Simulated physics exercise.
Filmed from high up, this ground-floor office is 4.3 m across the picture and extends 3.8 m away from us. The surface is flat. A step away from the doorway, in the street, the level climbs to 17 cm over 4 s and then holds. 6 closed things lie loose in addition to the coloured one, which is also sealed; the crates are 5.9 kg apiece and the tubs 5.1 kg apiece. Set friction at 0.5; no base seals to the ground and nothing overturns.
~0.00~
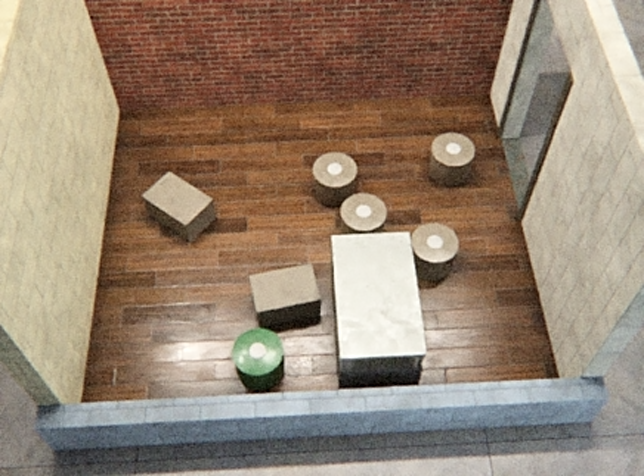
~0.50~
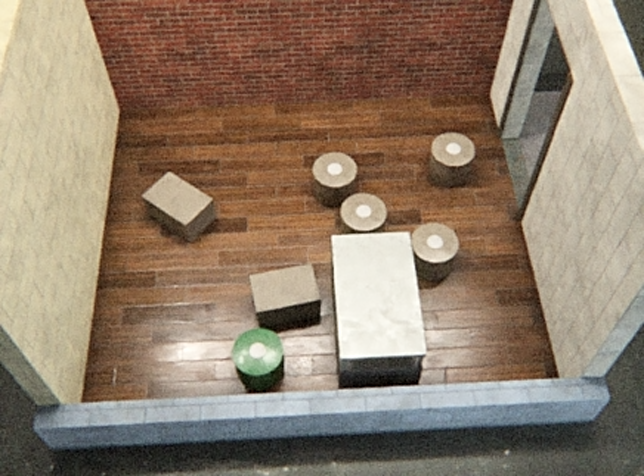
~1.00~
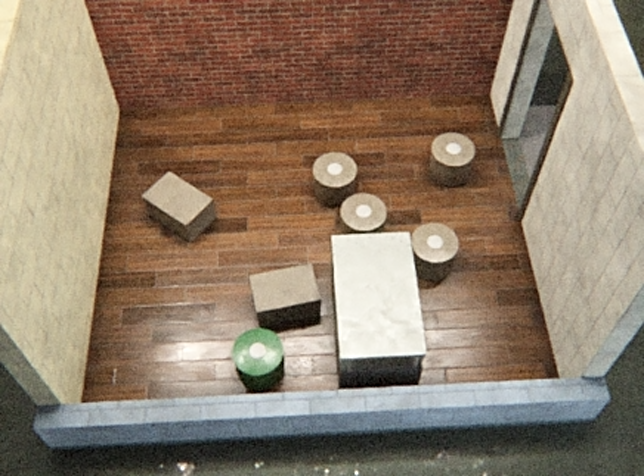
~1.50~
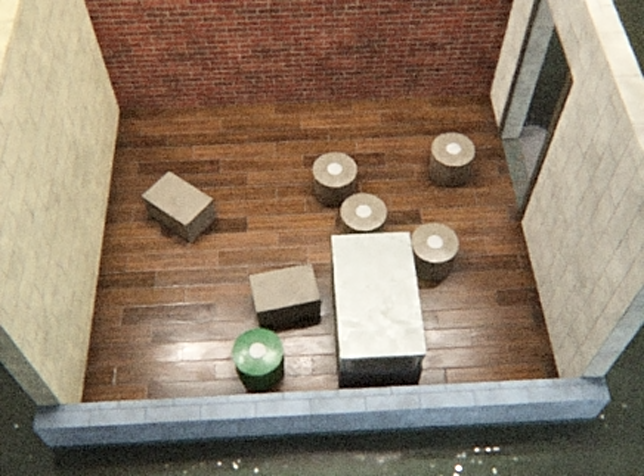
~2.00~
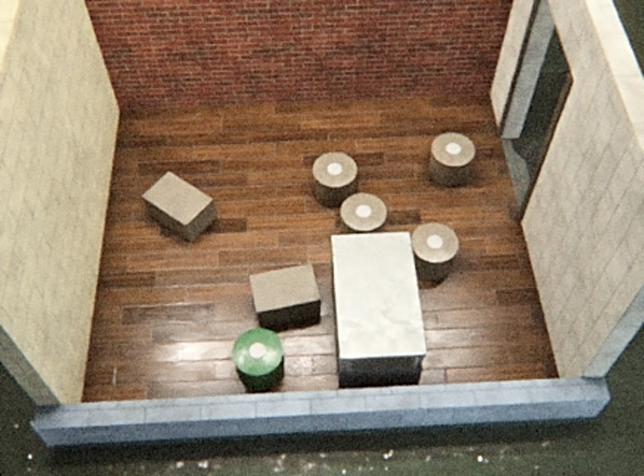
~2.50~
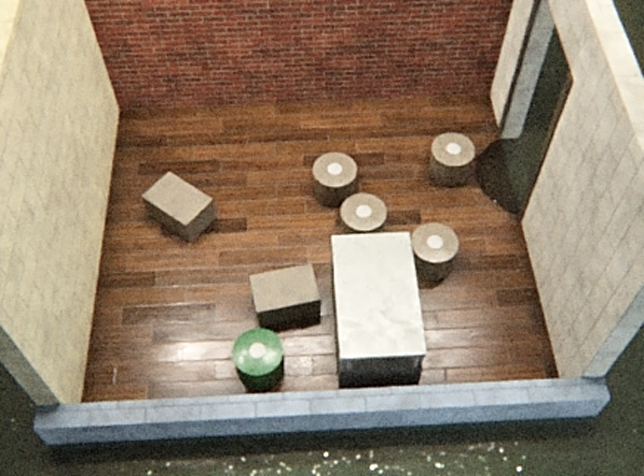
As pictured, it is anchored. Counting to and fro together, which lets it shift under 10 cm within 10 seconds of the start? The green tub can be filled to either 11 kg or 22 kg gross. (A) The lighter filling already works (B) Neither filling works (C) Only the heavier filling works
(A) The lighter filling already works.
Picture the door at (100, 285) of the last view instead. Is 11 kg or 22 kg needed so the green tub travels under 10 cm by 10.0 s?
Outcome - the heavier pick is required.
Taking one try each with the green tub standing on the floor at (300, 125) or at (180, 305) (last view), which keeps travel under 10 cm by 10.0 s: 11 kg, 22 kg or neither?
The first try gives success with heavier only; the second gives success with both.
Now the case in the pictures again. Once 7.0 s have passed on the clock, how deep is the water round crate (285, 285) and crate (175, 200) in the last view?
Some 1 cm at the first, some 3 cm at the second.
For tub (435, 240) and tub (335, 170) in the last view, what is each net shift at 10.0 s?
Respectively 60 and 200 centimetres.
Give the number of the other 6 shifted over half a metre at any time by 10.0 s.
That comes to 5.
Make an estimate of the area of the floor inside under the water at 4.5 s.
Somewhere around 4.5 m2, roughly.
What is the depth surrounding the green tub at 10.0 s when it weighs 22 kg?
Around 2 cm.
After 3.5 s the green tub would be 0 cm from its start with 11 kg and 0 cm from its start with 22 kg; 0 cm of water round it then.
After 4.5 s the green tub would be 0 cm from its start with 11 kg and 0 cm from its start with 22 kg; 0 cm of water round it then.
After 7.0 s the green tub would be 0 cm from its start with 11 kg and 0 cm from its start with 22 kg; 0 cm of water round it then.
After 10.0 s the green tub would be 0 cm from its start with 11 kg and 0 cm from its start with 22 kg; 2 cm of water round it then.
